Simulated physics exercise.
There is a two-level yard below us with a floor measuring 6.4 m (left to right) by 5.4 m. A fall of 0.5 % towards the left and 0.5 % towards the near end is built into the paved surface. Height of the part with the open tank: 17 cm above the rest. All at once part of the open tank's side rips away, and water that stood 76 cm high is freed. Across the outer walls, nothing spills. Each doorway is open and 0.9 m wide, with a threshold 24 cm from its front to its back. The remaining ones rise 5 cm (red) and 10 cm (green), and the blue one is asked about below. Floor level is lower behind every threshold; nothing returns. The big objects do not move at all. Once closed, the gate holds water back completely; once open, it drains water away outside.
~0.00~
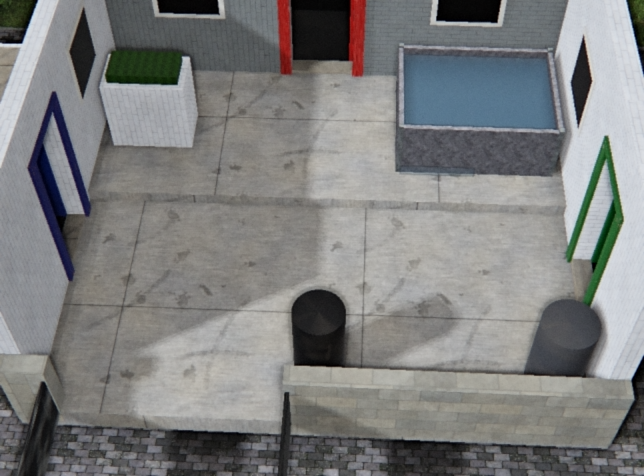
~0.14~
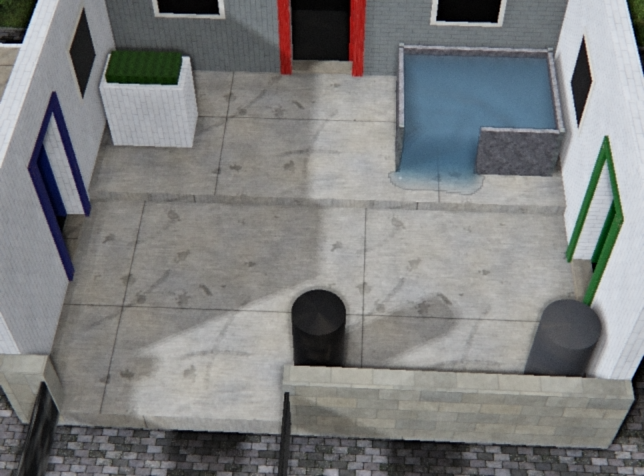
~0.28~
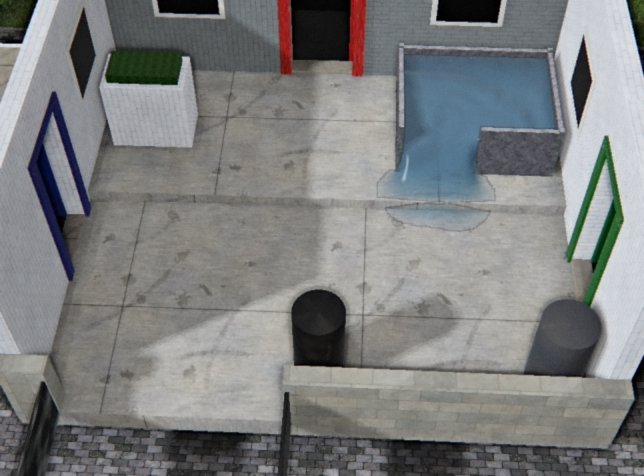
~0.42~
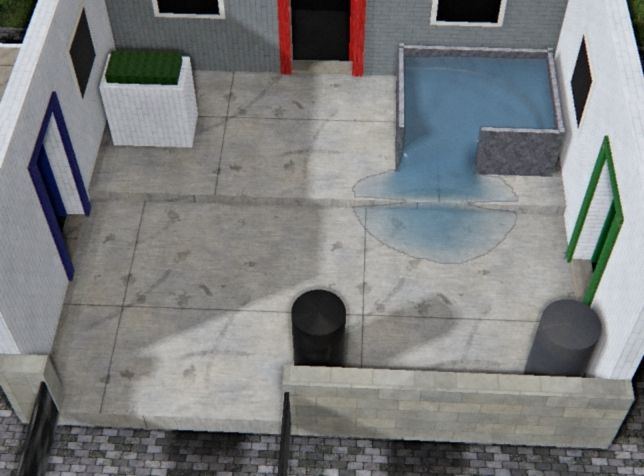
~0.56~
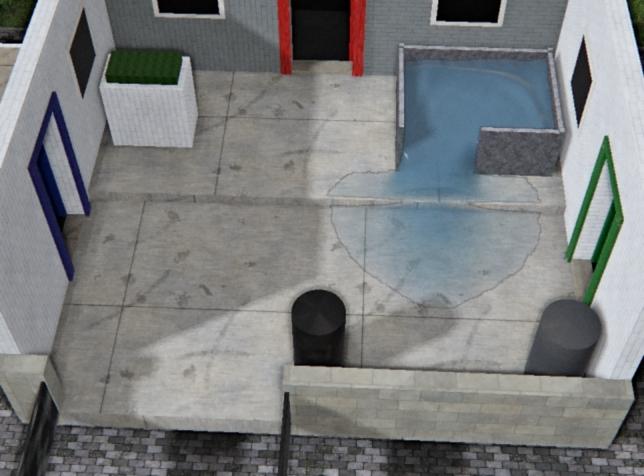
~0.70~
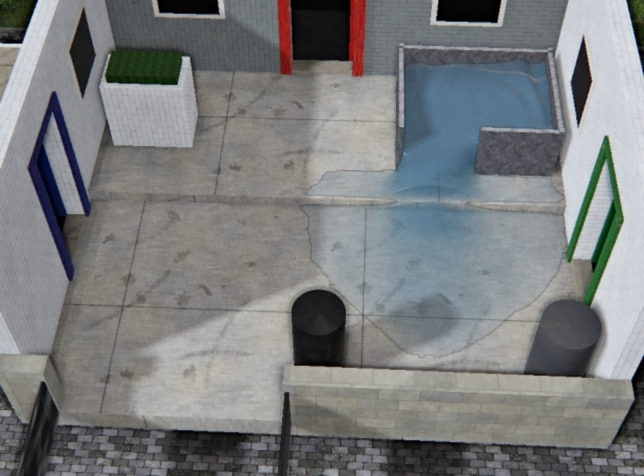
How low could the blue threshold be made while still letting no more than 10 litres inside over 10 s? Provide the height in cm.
About 10.5 cm.
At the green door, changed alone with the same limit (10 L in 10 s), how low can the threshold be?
Green door - some 11.0 centimetres.
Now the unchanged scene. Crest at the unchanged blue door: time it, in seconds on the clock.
Peak: Close to 7.0 s.
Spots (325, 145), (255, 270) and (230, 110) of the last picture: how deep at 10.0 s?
Depths of roughly 0 cm, 4 cm and 0 cm, in that order.
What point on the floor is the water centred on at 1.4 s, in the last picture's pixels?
Roughly (452, 191).
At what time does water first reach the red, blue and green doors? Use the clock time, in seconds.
On the clock: Red not within the 10 s, blue at 4.0 s, green at 0.9 s.
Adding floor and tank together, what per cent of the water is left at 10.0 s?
Roughly 72 in a hundred.
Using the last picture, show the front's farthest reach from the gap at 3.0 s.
Near (42, 392).
After 1.4 s water covers 35 % of the floor, deepest (40 cm) near (423, 176); it has not reached the blue door.
After 3.0 s water covers 50 % of the floor, deepest (33 cm) near (584, 414); it has not reached the blue door.
After 10.0 s water covers 65 % of the floor, deepest (12 cm) near (71, 279); 11 cm at the blue door, 52 litres in over its 6 cm threshold.
At the blue door as built, the water arrived by 4.2 s and peaked near 14 cm at 7.0 s.
Run again over the same 10 s with other heights there, 15 litres in over 9.5 cm, 3 litres over 13 cm. The limit of 10 litres is kept from about 10.5 cm up.
